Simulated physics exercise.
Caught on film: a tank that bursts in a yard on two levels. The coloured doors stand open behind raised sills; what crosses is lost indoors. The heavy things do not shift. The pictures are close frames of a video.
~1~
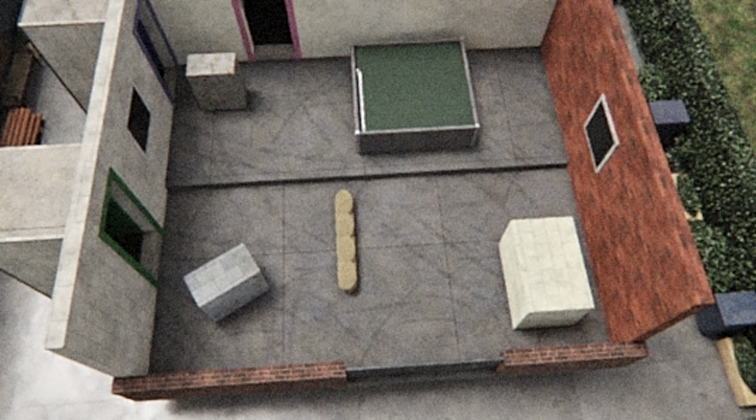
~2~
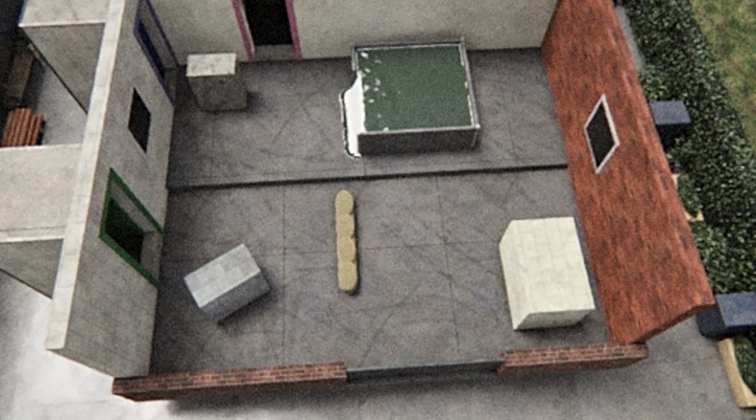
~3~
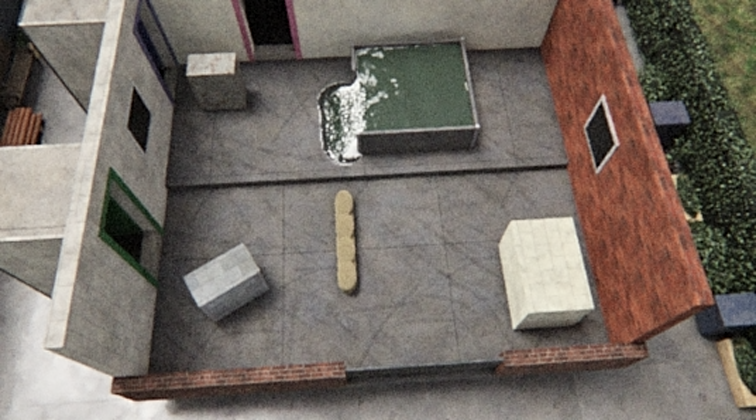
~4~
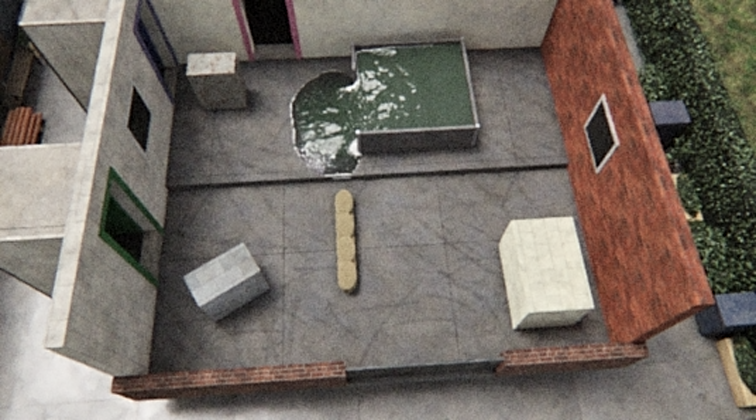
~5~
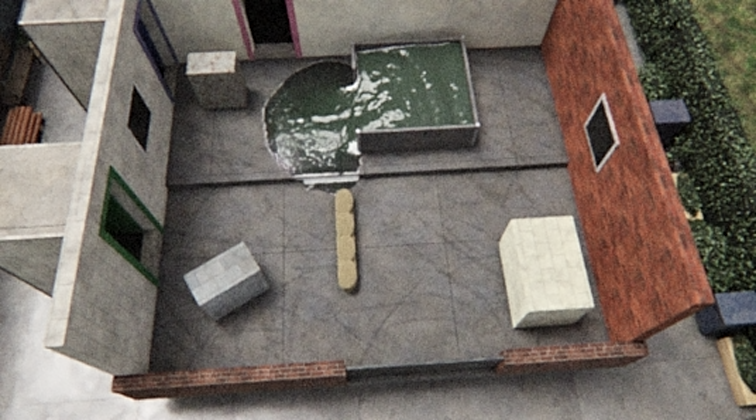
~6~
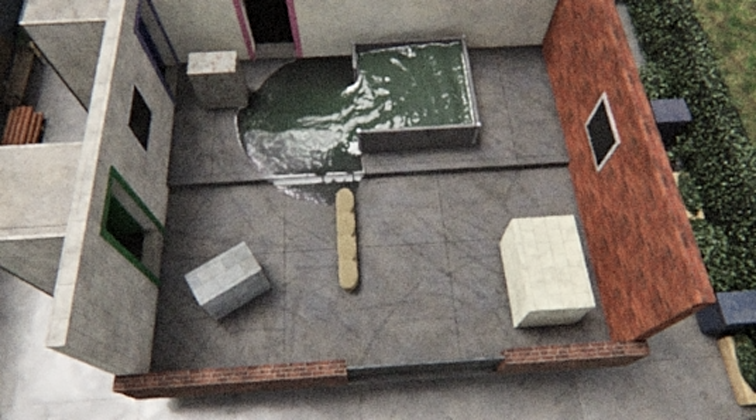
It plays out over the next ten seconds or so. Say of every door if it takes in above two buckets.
One by one: The blue door lets in a lot; the green door admits no more than that; the pink door admits no more than that.
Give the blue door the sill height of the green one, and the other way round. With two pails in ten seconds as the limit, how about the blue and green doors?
Then: Blue door takes less; green door lets more in.
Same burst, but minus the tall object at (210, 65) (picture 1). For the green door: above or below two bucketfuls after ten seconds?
My reading: The green door takes less.
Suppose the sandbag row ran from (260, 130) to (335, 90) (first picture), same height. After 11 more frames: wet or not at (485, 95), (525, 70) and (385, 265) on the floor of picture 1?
As listed: No water, dry, clear.
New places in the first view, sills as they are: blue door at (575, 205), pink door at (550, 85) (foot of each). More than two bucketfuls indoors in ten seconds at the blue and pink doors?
Then: The blue door is under, the pink door stays under.
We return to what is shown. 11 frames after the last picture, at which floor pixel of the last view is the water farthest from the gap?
Close to (159, 288).
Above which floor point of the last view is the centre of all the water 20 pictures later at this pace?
Roughly at (292, 153).
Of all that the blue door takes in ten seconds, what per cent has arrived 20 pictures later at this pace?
Near 40 in a hundred.
A moment on, water covers 25 % of the floor; the blue door not reached, the green door not reached, the pink door wet at the sill, nothing in.
Next, water covers 35 % of the floor; the blue door under two buckets in, the green door wet at the sill, nothing in, the pink door wet at the sill, nothing in.
Then, water covers 45 % of the floor; the blue door over two buckets in, the green door wet at the sill, nothing in, the pink door wet at the sill, nothing in.
Later, water covers 60 % of the floor; the blue door far over two buckets in, the green door wet at the sill, nothing in, the pink door wet at the sill, nothing in.
In the end, water covers 85 % of the floor; the blue door far over two buckets in, the green door wet at the sill, nothing in, the pink door wet at the sill, nothing in.
